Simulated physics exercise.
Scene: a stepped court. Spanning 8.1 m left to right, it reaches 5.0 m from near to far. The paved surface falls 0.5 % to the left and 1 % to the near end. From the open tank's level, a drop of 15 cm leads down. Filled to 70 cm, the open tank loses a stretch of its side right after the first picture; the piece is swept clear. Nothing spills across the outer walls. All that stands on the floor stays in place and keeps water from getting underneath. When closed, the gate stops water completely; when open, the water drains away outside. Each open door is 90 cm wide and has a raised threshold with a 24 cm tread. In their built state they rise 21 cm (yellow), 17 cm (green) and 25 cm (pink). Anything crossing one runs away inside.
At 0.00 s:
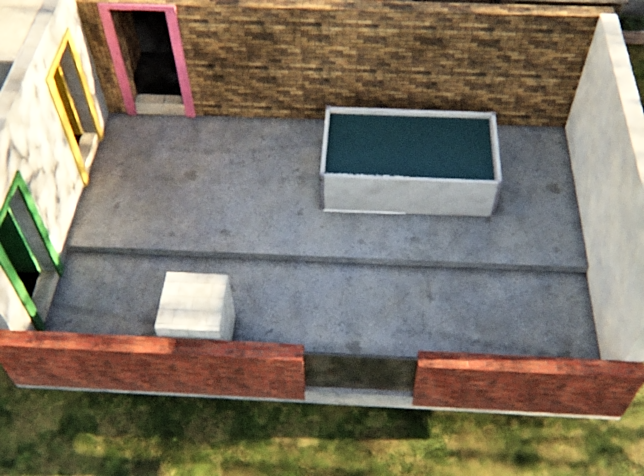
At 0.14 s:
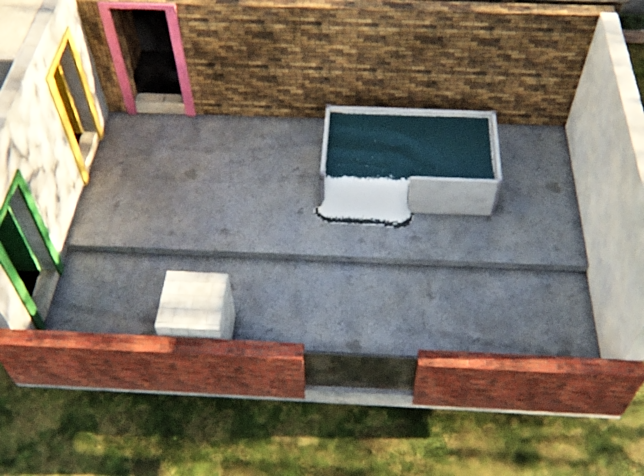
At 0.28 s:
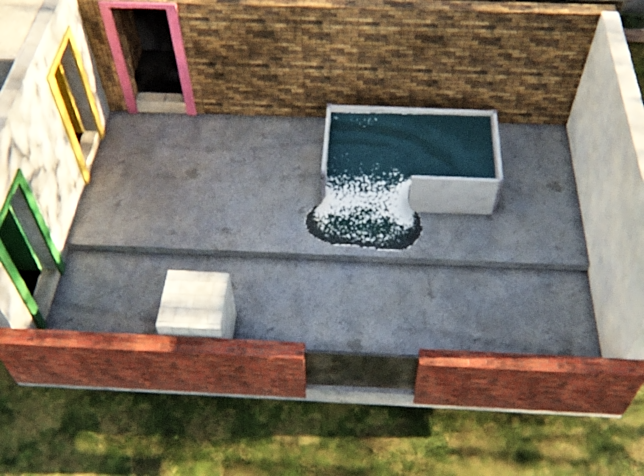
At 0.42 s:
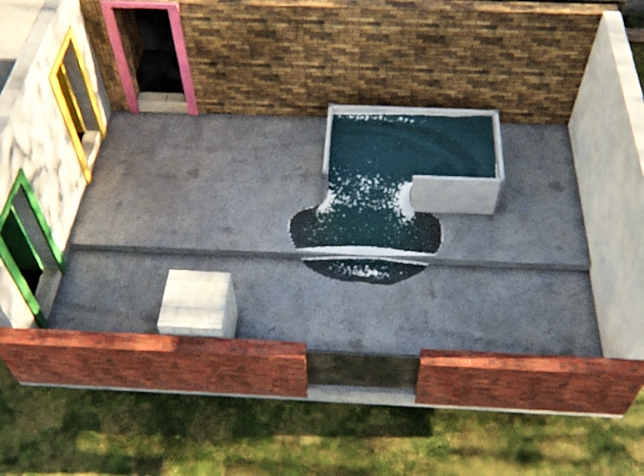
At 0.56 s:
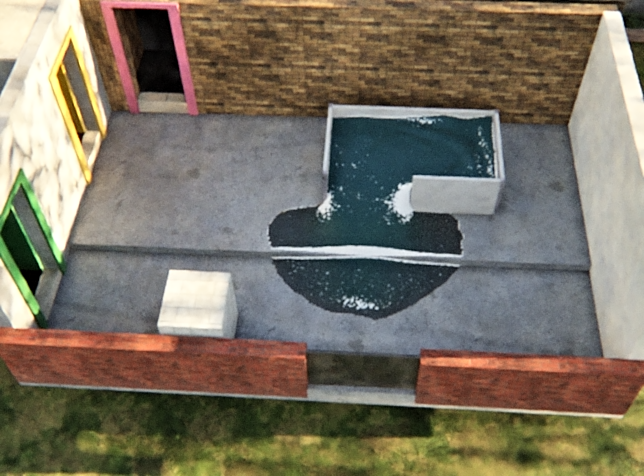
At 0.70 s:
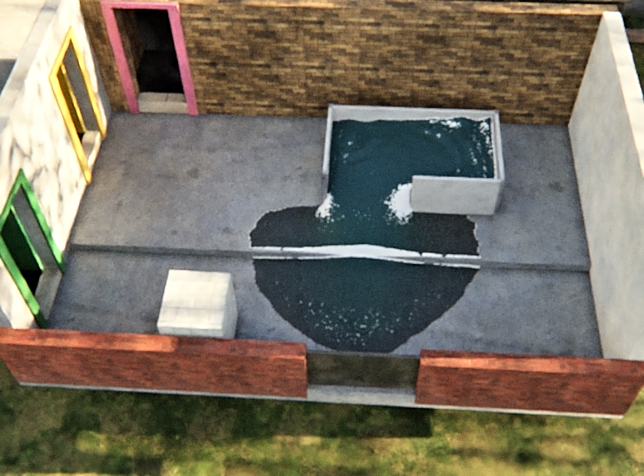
At first, dark water sits still in a pale, open tank against the brick wall of a stepped court. Part of the tank's near side disappears and water pours through the gap, foaming onto the grey floor. It spreads over the step in a white line and widens across the lower level toward the low red wall.
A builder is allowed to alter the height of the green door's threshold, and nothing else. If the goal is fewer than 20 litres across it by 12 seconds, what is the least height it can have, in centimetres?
The least height is roughly 16 cm.
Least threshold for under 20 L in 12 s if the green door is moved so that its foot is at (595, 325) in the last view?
About 16 cm.
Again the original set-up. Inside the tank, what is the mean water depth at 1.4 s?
Around 43 cm on average.
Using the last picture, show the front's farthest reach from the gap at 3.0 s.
Look about (35, 360) in the last picture.
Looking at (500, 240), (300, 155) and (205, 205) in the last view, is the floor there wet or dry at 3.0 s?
Well, in sequence they're bone-dry, bone-dry and bone-dry.
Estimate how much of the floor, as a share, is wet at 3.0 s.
Wet share: Around 45 %.
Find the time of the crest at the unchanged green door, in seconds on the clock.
About 4.5 seconds.
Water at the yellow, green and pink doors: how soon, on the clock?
Times - yellow: 7.5 seconds; green: 2.6 seconds; pink: Not in the 12 s.
After 1.4 s water covers 30 % of the floor, deepest (39 cm) near (323, 375); it has not reached the green door.
After 3.0 s water covers 45 % of the floor, deepest (30 cm) near (388, 344); 14 cm at the green door, 0 litres in over its 17 cm threshold.
After 12.0 s water covers 55 % of the floor, deepest (24 cm) near (35, 360); 18 cm at the green door, 9 litres in over its 17 cm threshold.
At the green door as built, the water arrived by 2.6 s and peaked near 20 cm at 4.4 s.
Run again over the same 12 s with other heights there, 55 litres in over 13.5 cm, 4 litres over 18 cm. The limit of 20 litres is kept from about 16 cm up.
